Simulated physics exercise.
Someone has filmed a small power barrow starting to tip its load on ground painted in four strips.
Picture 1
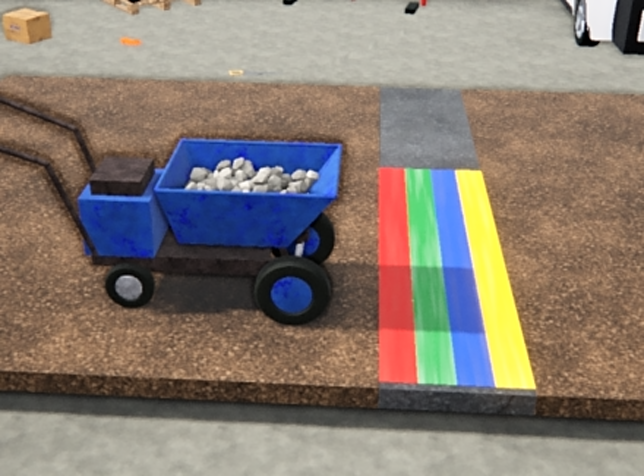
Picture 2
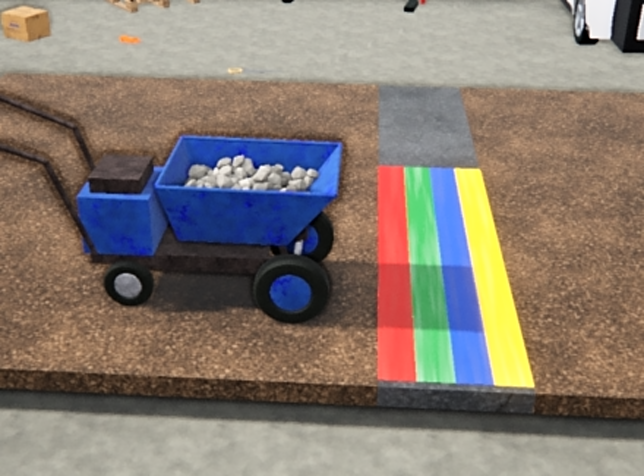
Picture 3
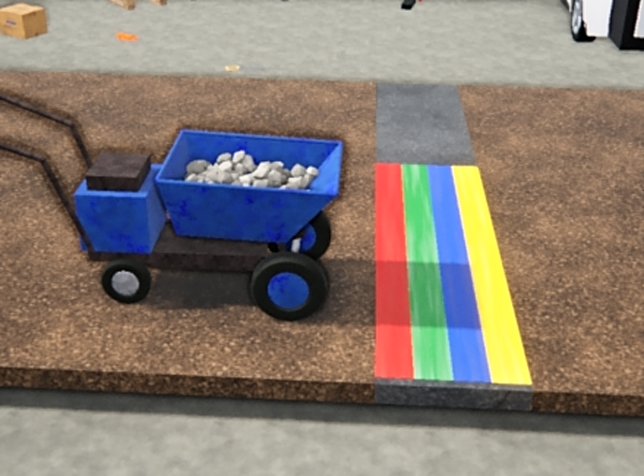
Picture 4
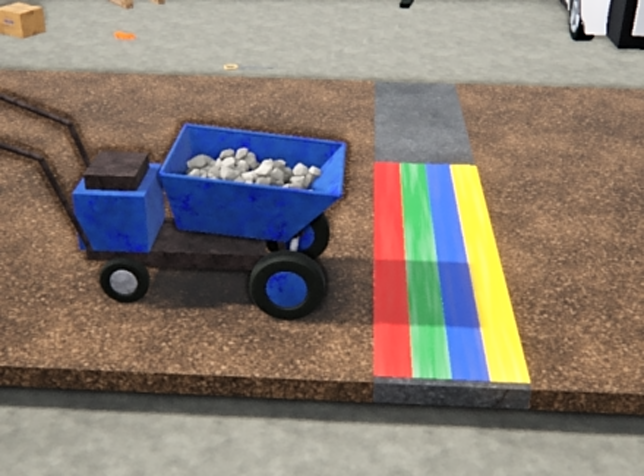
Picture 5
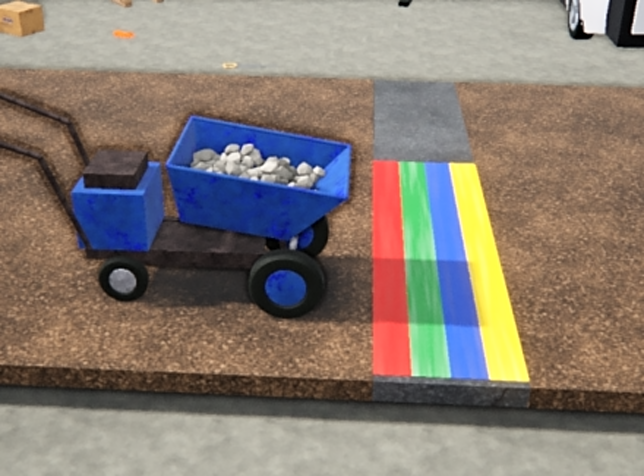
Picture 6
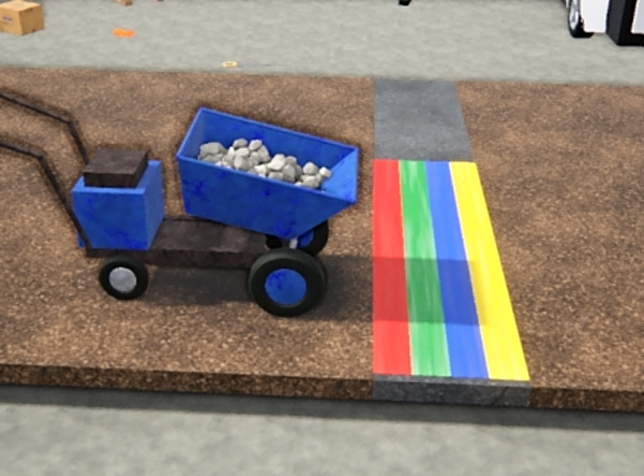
On a strip of brown, gritty ground with grey floor before and behind it, the view looks down from the side. A blue barrow with dark handles and black tyres stands at left, its skip holding pale grey stones, beside red, green, blue and yellow stripes at right. The skip stays level, then its left end lifts and it tilts slightly rightward, while the view shifts very slightly.
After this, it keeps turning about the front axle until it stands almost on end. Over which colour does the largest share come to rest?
Most lies over the green band.
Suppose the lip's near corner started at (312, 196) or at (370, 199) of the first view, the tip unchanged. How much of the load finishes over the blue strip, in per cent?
First some 10, then 30 per cent.
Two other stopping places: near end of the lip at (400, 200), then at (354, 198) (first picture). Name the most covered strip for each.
The first try: That yellow strip. The second: Blue.
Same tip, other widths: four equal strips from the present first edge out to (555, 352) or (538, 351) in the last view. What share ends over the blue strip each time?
Near 20 % and 20 %.
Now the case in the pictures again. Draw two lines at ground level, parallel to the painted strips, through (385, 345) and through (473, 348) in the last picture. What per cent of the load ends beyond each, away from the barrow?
Roughly 90 per cent, and 30 per cent.
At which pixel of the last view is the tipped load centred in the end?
Near (442, 284).
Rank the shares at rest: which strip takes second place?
Next in line is that blue strip.
Just after the last frame, skip tipped steeply; every one in the skip.
A moment on, skip tipped steeply; almost all in the skip; about a tenth over the green strip; just a few over the blue strip.
Further on, skip tipped right over; roughly a third in the skip; about a tenth over the red strip; roughly a quarter over the green strip; roughly a quarter over the blue strip; about a tenth over the yellow strip; about a tenth off the paint.
When it is over, skip tipped right over; about a tenth in the skip; about a tenth over the red strip; roughly a third over the green strip; roughly a quarter over the blue strip; about a tenth over the yellow strip; about a tenth off the paint.
